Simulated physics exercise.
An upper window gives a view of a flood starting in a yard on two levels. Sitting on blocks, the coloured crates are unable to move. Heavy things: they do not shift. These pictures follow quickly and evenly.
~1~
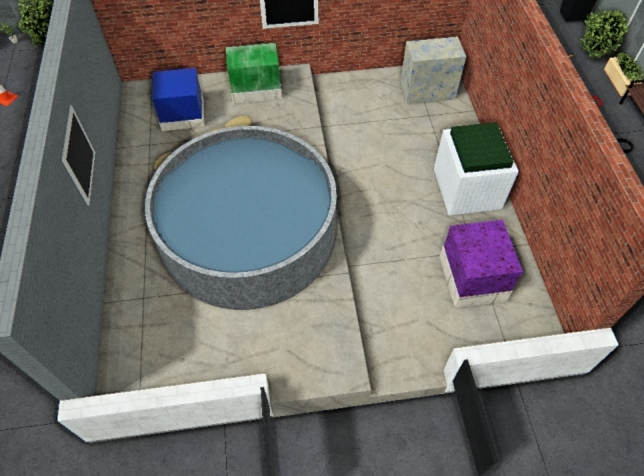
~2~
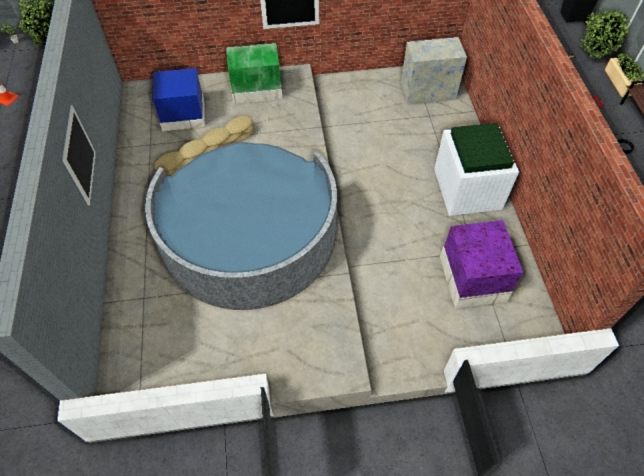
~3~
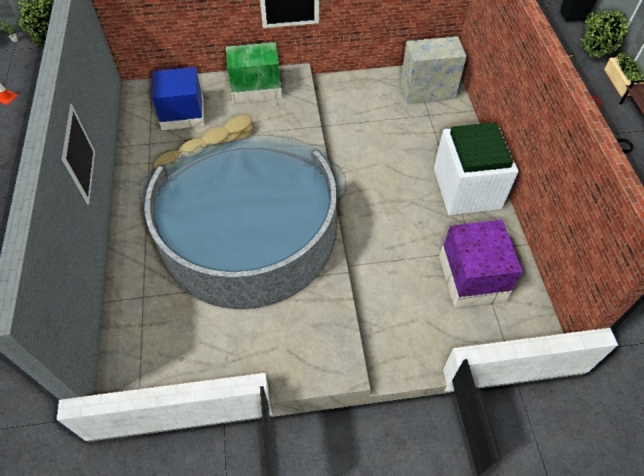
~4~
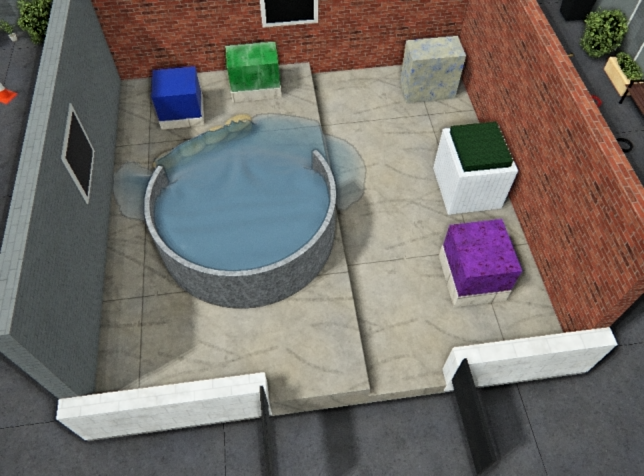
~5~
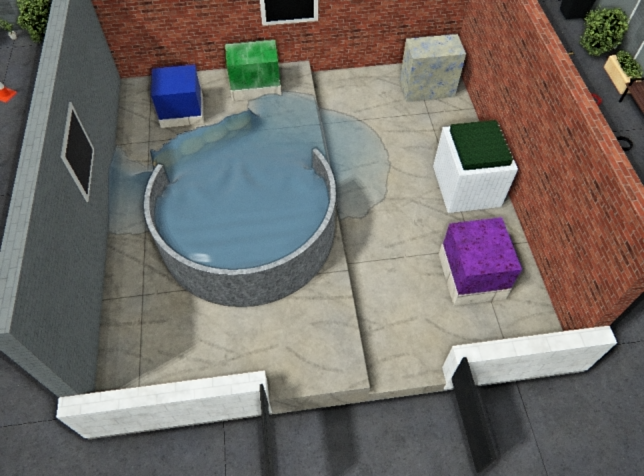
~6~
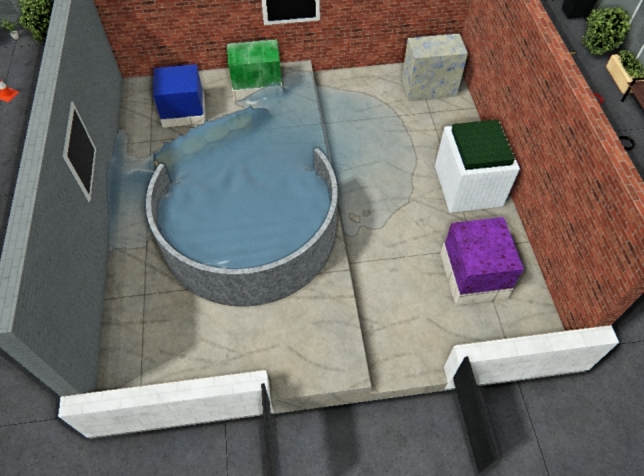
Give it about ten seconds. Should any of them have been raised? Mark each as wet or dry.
Purple crate: Dry; green crate: Wet; blue crate: Wet.
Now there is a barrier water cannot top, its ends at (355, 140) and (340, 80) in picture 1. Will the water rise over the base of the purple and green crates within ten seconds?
Purple is left untouched; green is flooded.
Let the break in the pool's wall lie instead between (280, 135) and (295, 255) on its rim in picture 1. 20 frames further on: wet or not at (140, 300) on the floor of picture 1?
Pretty sure it's left alone at that location.
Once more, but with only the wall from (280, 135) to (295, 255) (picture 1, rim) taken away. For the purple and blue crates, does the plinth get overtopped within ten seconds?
Note - purple goes wet, blue remains untouched.
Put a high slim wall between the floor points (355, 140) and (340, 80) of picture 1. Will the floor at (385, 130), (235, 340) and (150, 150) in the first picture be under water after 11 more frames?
Outcome by spot, in order - watered, unwatered, watered.
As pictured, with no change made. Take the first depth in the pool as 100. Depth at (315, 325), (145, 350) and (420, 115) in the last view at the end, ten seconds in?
Going place by place: 4 %, 10 % and 16 %.
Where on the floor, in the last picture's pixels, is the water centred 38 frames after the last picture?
(323, 170).
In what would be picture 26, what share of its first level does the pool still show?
About 24 per cent.
A moment on, water covers 50 % of the floor; the purple crate not reached, the green crate water round its plinth, the blue crate water round its plinth.
Next, water covers 60 % of the floor; the purple crate not reached, the green crate water round its plinth, the blue crate water round its plinth.
Then, water covers 70 % of the floor; the purple crate water round its plinth, the green crate water round its plinth, the blue crate water round its plinth.
Later, water covers 95 % of the floor; the purple crate water round its plinth, the green crate water round its plinth, the blue crate water round its plinth.
In the end, water covers 100 % of the floor; the purple crate stayed above the water, the green crate was topped, the blue crate was topped.
